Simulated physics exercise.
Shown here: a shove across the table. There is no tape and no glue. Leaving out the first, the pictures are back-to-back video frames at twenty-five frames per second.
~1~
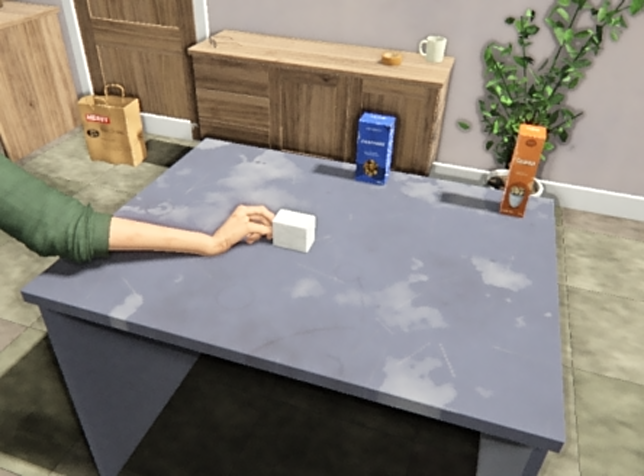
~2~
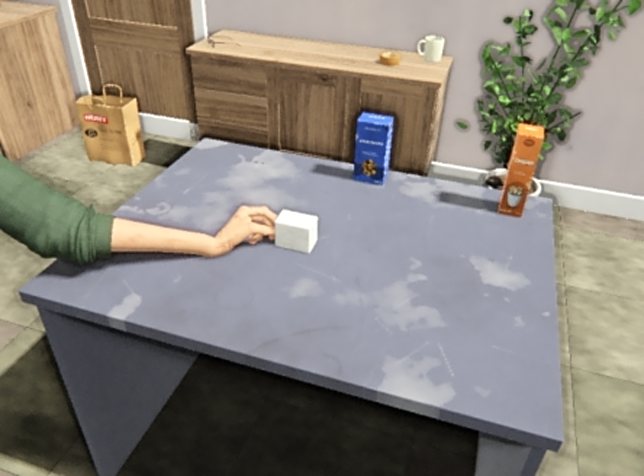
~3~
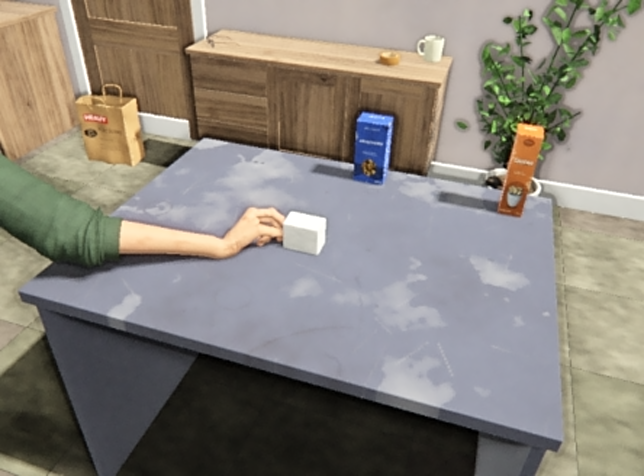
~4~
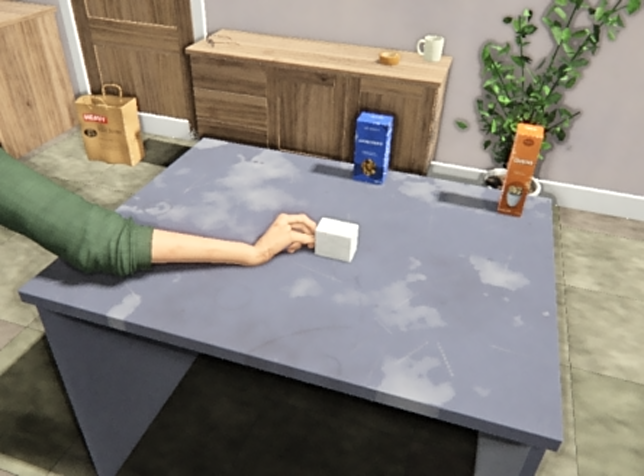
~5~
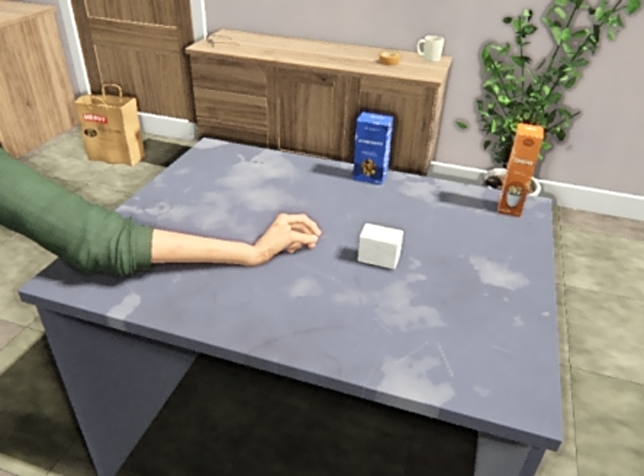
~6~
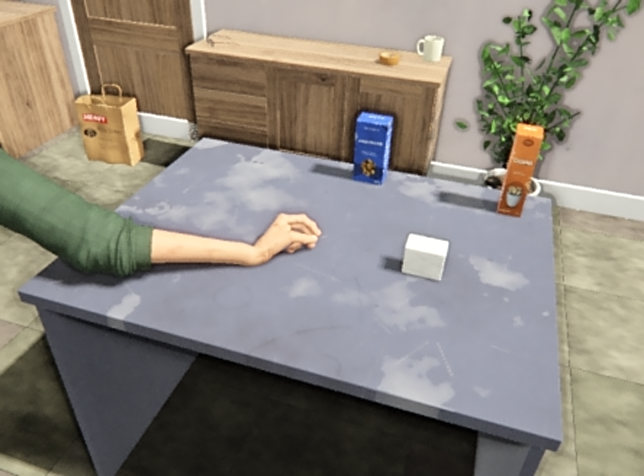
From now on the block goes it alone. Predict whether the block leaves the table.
It makes it off the table.
Then, 0.10 s after the last picture, white block slid well along near (534, 281).
Then, 0.30 s after the last picture, white block now off the table.
Then, 0.40 s after the last picture, things are still on the move.
Then, 0.50 s after the last picture, as before.
By the end, off the table, white block.
